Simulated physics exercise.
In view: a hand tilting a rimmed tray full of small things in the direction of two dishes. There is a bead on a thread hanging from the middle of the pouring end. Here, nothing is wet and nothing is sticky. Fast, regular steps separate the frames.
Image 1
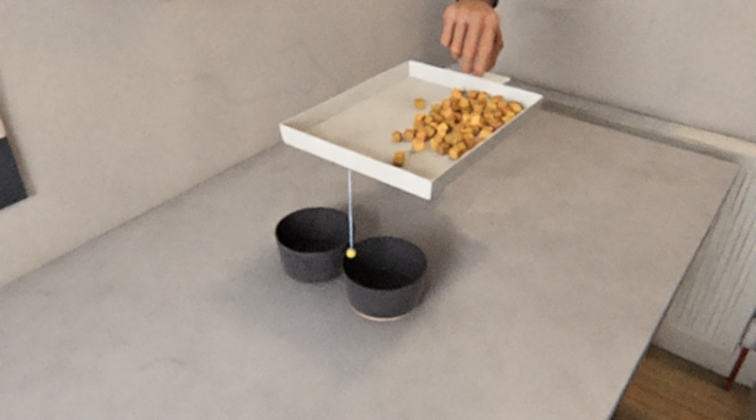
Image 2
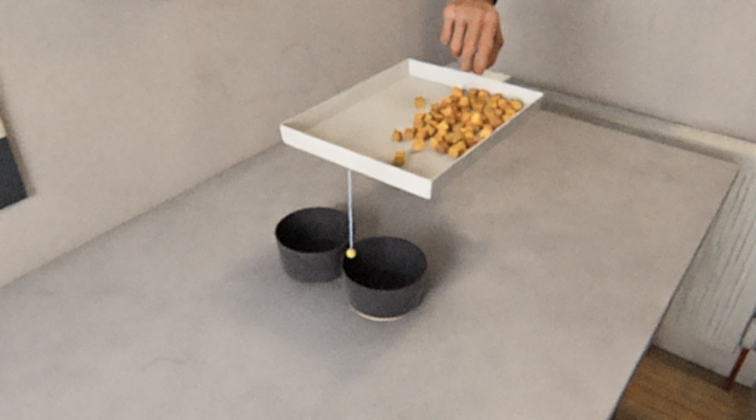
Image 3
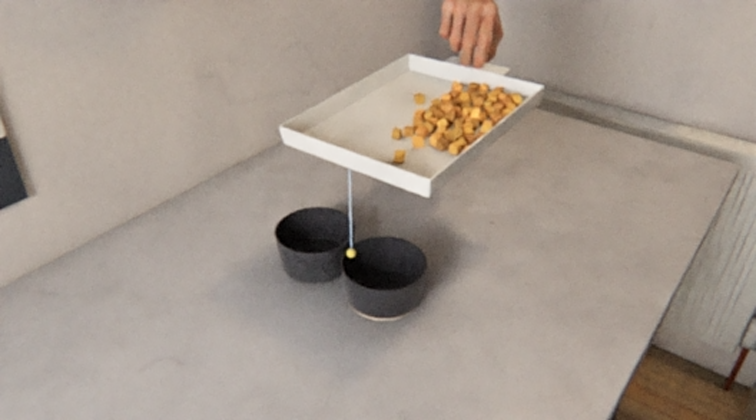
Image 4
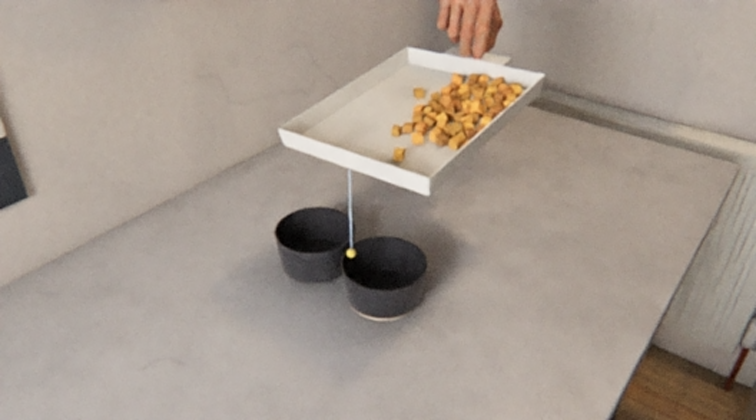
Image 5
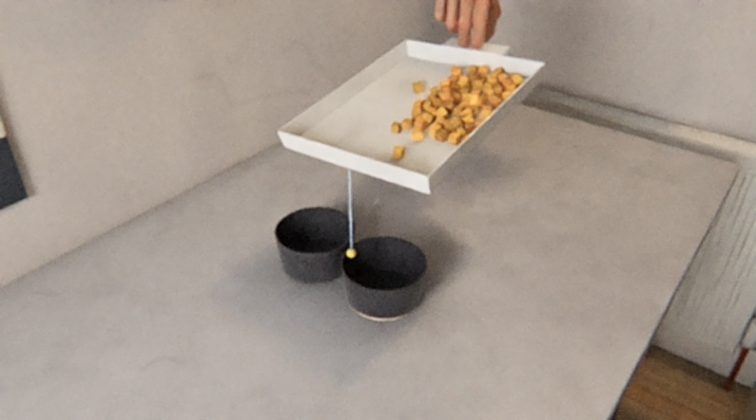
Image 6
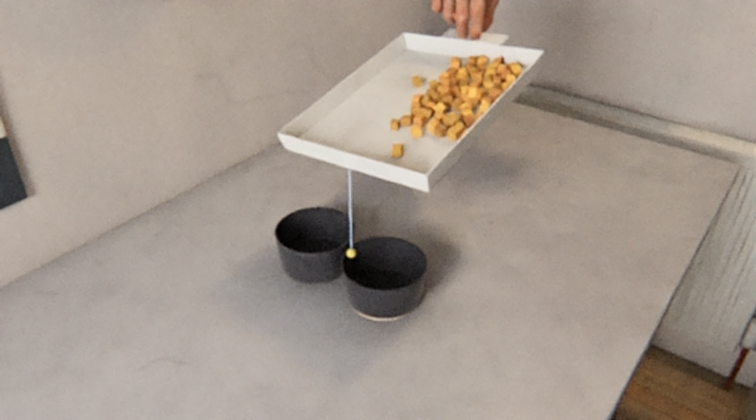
A hand held a white tray of croutons steady above two dark dishes on a gray table, then slowly raised the far end a little, tilting the tray while the croutons barely shifted.
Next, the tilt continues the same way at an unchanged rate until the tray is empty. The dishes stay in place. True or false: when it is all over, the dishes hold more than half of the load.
False.
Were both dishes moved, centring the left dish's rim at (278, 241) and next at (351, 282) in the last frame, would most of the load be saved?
A majority, then a minority.
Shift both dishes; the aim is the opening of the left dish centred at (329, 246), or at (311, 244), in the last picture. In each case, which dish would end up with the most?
The one at left, then the one at left.
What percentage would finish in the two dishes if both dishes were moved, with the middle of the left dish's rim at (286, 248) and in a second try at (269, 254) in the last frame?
First try: Roughly 70 per cent; second try: Roughly 80 per cent.
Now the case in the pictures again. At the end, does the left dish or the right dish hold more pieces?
That would be the leftward one.
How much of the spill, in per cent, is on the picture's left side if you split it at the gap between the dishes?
Around 100 per cent, give or take.
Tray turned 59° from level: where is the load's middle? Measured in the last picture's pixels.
(322, 139).
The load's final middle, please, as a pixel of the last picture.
The centre comes to rest near (266, 294).
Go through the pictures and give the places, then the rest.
The first picture shows corners of the pouring end at (283, 124) and (430, 179), level; middle of the load at (467, 119), croutons; left dish at (289, 262); right dish at (358, 298); bead on its thread at (352, 253).
The second picture shows corners of the pouring end at (283, 124) and (430, 179), level; middle of the load at (467, 117).
The third picture shows corners of the pouring end at (283, 126) and (429, 178), tipped barely, lowest at the left corner; middle of the load at (468, 113).
The fourth picture shows corners of the pouring end at (282, 128) and (428, 176), tipped a little, lowest at the left corner; middle of the load at (468, 106).
The fifth picture shows corners of the pouring end at (281, 130) and (427, 175), tipped a little, lowest at the left corner; middle of the load at (467, 98).
The sixth picture shows corners of the pouring end at (281, 132) and (425, 173), tipped a little, lowest at the left corner; middle of the load at (466, 91); left dish at (289, 262); right dish at (358, 298).
Soon after the last picture, tray tipped steeply; most on the tray; a small part in the air.
A little later, tray tipped right over; most on the tray; a stray few in the left dish; about a quarter outside both.
Later still, tray tipped past a quarter turn; about a third in the left dish; about two thirds outside both.
At rest, tray tipped past a quarter turn; none in the right dish; about a third in the left dish; about two thirds outside both.
